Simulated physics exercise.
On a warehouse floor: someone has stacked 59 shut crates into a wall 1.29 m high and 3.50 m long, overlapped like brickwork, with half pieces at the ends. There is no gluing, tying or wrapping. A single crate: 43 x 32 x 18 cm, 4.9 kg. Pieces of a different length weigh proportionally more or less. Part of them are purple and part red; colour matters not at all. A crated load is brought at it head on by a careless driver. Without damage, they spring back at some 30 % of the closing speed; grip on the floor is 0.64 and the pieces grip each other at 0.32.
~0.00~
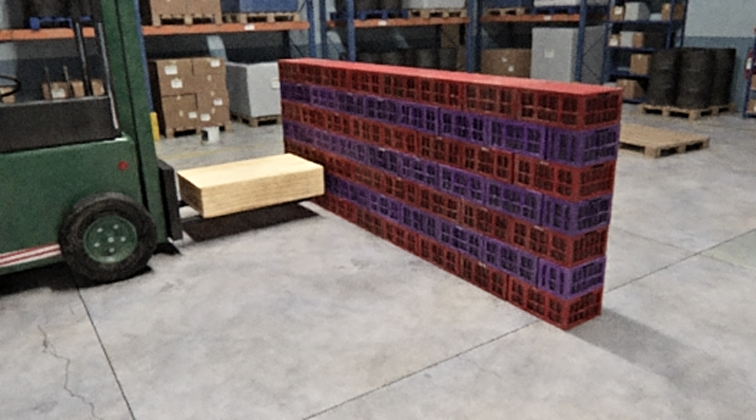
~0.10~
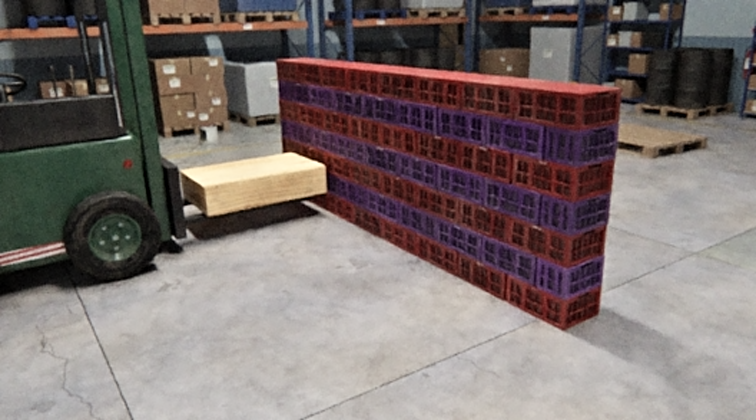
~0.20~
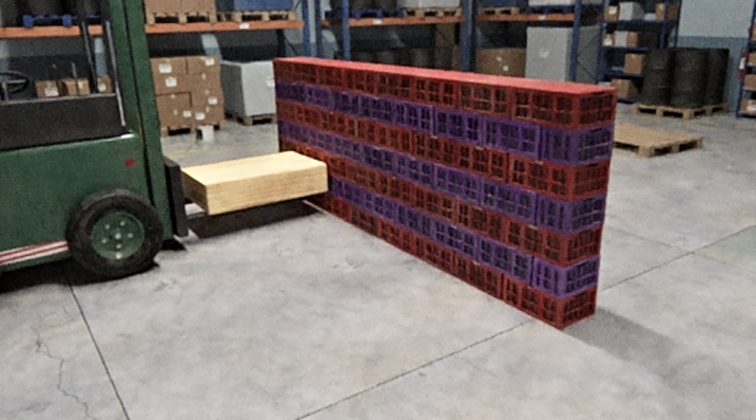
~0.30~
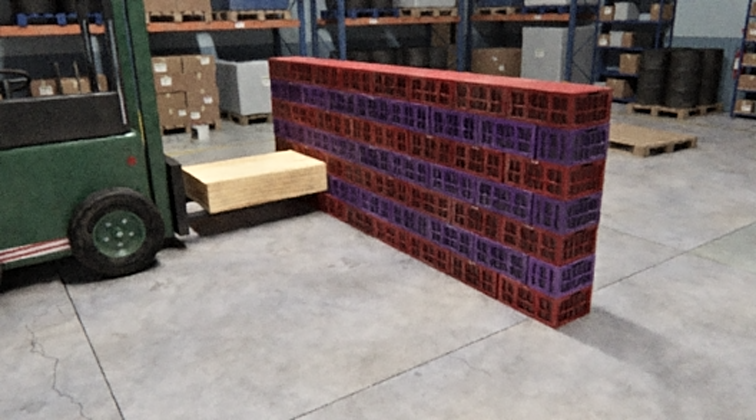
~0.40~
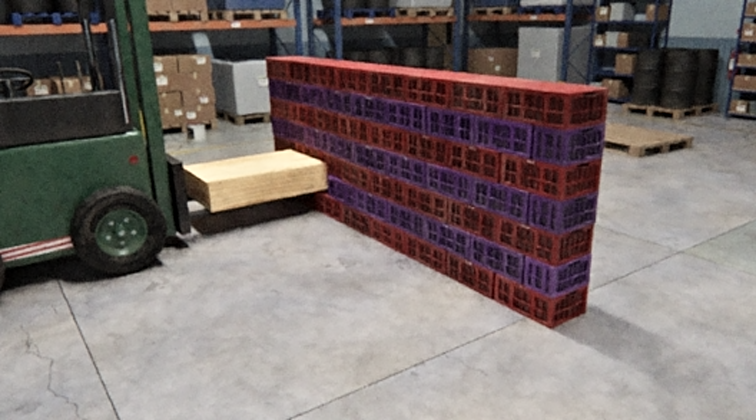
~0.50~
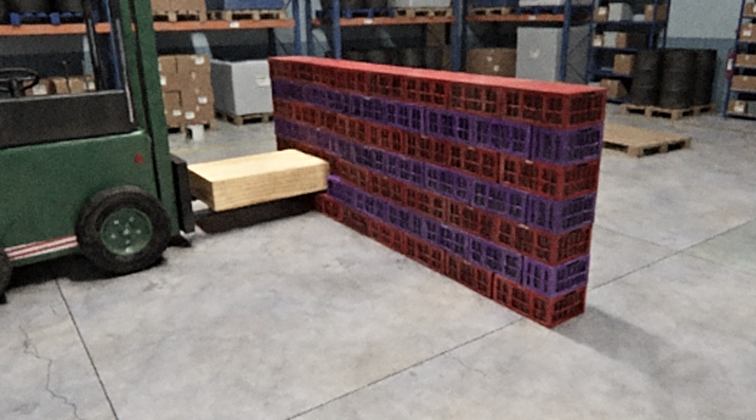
Green forklift carrying a pale wooden load creeping right into a wall of stacked red and purple crates, slightly shifting some.
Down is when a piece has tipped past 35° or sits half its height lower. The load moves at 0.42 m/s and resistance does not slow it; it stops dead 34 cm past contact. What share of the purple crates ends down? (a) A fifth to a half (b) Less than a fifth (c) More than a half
The answer is b.
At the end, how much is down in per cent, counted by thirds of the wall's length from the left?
In percent, the thirds read 0 on the left, 0 in the middle and 0 on the right.
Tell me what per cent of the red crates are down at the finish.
Colour red - 0 percent down at the end.
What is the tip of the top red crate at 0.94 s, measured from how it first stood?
Rotation: Approx. 0°.
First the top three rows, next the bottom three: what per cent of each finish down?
From above it's 0%, from below it's 0%.
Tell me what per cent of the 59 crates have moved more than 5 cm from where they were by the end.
That comes to 40 in a hundred.
By 0.58 s, none of the 27 purple crates down (0 of 59 in all colours); top purple crate moved 10 cm.
By 0.74 s, none of the 27 purple crates down (0 of 59 in all colours); top purple crate moved 17 cm.
By 0.94 s, none of the 27 purple crates down (0 of 59 in all colours); top purple crate moved 26 cm.
By 1.22 s, none of the 27 purple crates down (0 of 59 in all colours); top purple crate moved 34 cm.
When it is over (1.9 s), none of the 27 purple crates down (0 of 59 in all colours); top purple crate moved 31 cm; top red crate unmoved. That is 0 per cent. In pixels of the last frame, middles, top purple crate near (356, 92), top red crate near (553, 104).
